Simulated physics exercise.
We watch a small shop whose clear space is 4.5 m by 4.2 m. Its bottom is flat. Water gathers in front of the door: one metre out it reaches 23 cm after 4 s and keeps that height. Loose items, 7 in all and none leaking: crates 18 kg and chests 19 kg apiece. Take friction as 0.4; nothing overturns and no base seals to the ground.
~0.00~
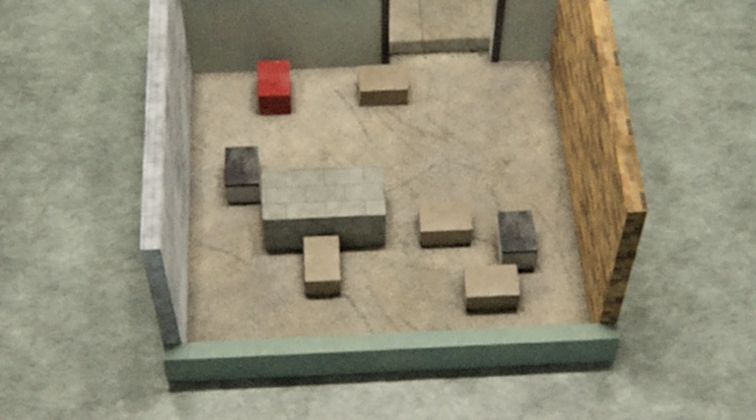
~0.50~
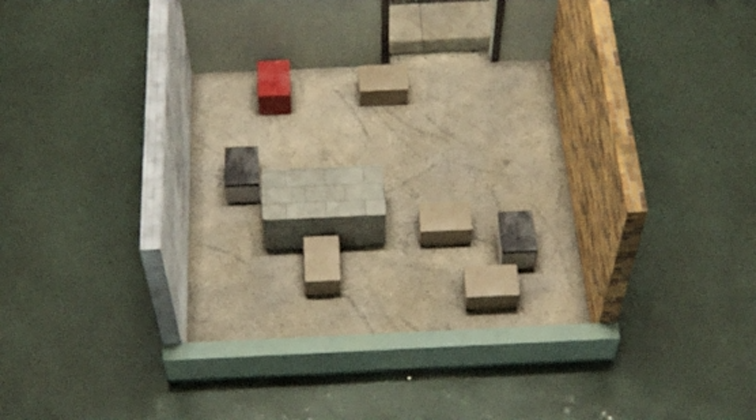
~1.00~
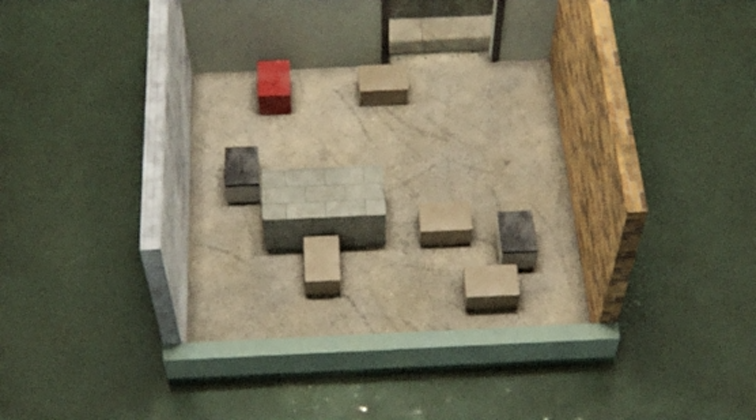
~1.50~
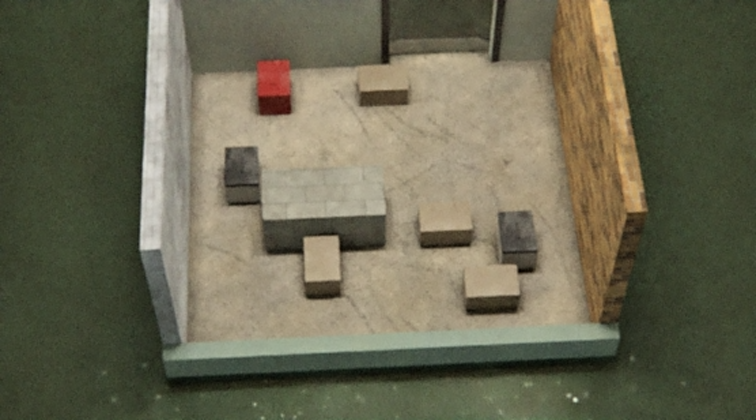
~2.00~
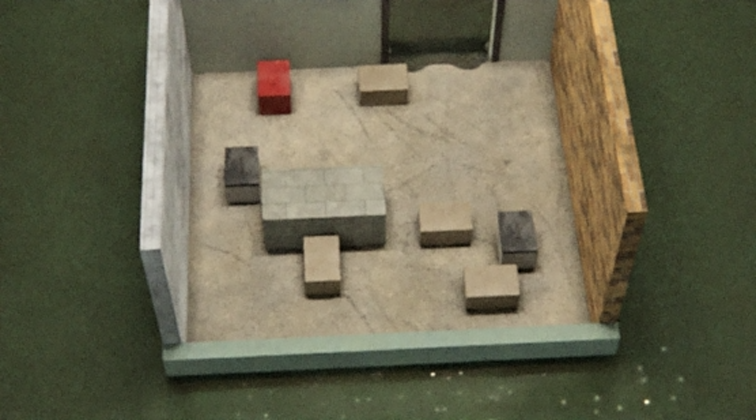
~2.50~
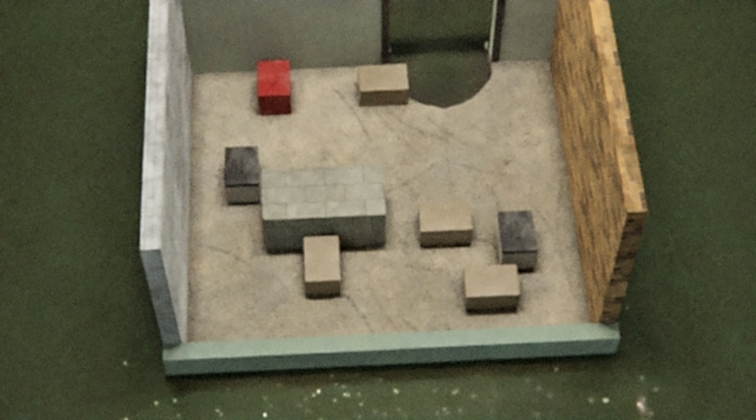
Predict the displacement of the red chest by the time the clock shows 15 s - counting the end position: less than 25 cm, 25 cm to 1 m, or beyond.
The red chest gets carried off.
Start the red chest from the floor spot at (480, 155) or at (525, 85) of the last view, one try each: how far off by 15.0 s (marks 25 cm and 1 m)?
In that order: It gets carried off; it gets carried off.
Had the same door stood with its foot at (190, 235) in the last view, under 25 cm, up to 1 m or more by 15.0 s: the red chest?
In that case the red chest gets carried off.
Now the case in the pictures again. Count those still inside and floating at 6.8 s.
At that moment 1.
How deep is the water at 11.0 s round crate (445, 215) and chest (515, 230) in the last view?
Roughly 8 and 14 cm.
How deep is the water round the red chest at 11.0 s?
About 5 cm.
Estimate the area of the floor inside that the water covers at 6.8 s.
About 13 m2.
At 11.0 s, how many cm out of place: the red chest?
Roughly 0 cm by then.
After 3.5 s the red chest is near (274, 78), 0.0 m from its start, aground; 0 afloat.
After 6.8 s the red chest is near (274, 78), 0.0 m from its start, aground; 1 afloat.
After 11.0 s the red chest is near (274, 78), 0.0 m from its start, aground; 3 afloat.
After 15.0 s the red chest is near (394, 129), 1.7 m from its start, afloat; 7 afloat.
